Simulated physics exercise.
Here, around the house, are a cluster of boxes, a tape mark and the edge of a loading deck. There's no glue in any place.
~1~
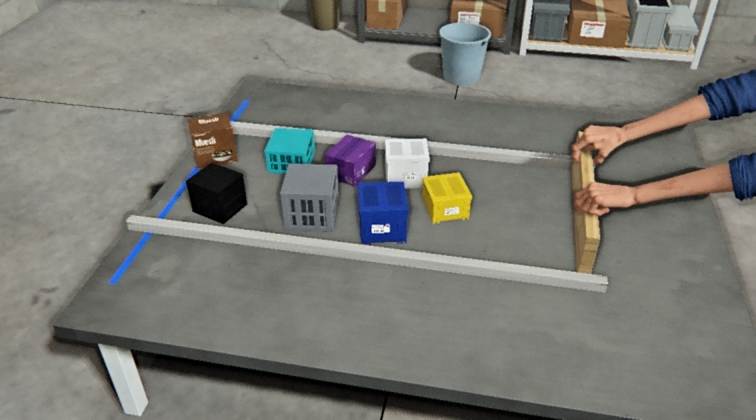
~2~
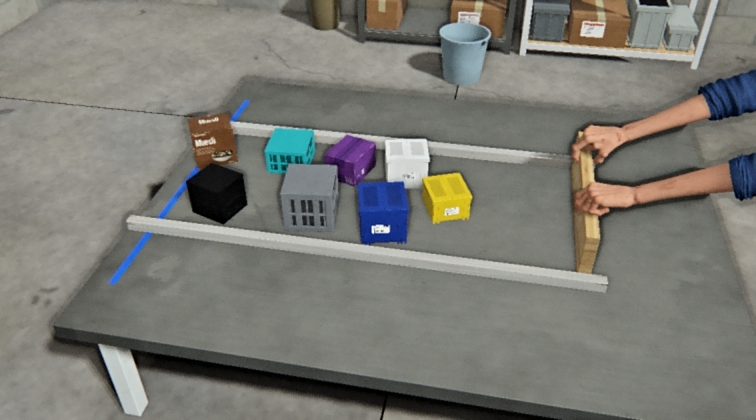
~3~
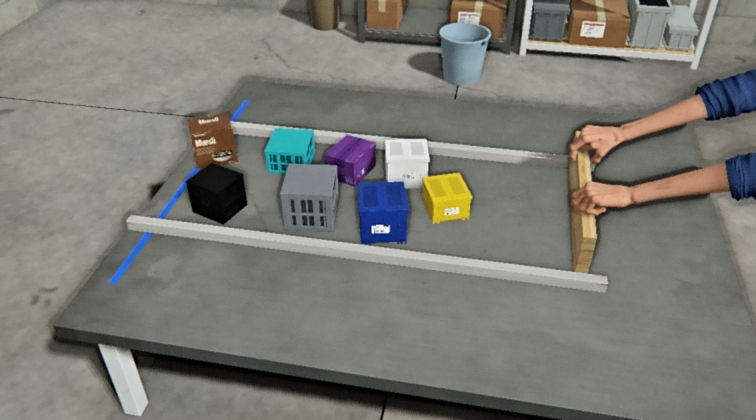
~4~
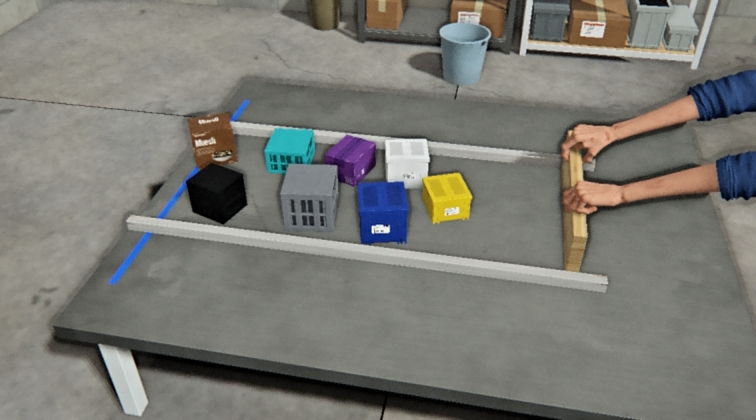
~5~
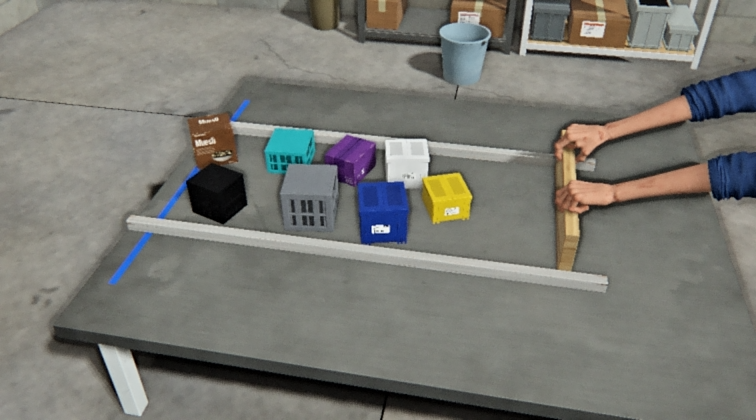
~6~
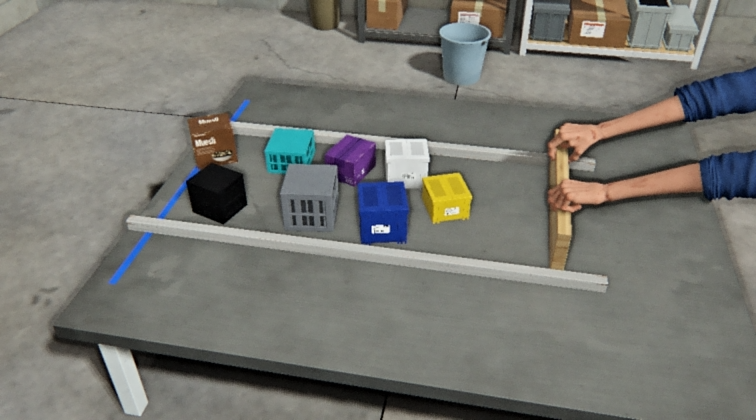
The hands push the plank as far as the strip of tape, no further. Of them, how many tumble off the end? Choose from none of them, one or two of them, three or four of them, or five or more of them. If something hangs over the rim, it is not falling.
Five or more of them do.
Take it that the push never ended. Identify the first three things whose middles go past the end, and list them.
Earliest first: Brown box, black crate, turquoise crate.
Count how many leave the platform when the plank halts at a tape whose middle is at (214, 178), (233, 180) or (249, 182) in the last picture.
5, 3, 3.
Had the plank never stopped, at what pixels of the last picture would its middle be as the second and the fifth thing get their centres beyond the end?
First around (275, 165), then around (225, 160).
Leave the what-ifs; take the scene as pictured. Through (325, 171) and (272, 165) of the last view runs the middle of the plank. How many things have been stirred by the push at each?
By the first moment it's 8, by the second it's 8.
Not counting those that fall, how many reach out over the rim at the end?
Number: 3.
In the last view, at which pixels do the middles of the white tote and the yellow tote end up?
The white tote ends at (187, 138) and the yellow tote at (174, 162).
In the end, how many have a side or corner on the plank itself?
3 in contact.
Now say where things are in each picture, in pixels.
Brown box (213, 141); black crate (217, 193); turquoise crate (291, 151); plank (583, 200); tape (192, 175), in the first frame.
Black crate (217, 193); blue tote (382, 213), in the second frame.
Turquoise crate (291, 151); yellow tote (446, 198), in the third frame.
Brown box (213, 141); plank (572, 199), in the fourth frame.
Black crate (217, 193); purple box (351, 160), in the fifth frame.
Brown box (213, 141); black crate (217, 193); turquoise crate (291, 151); plank (559, 197); tape (192, 175), in the sixth frame.
Soon after, none off yet; brown box at rest near (213, 141); black crate at rest near (217, 193); turquoise crate at rest near (291, 151).
In the end, the number that fall off is five or more; gone, purple box, grey crate, turquoise crate, black crate and brown box.
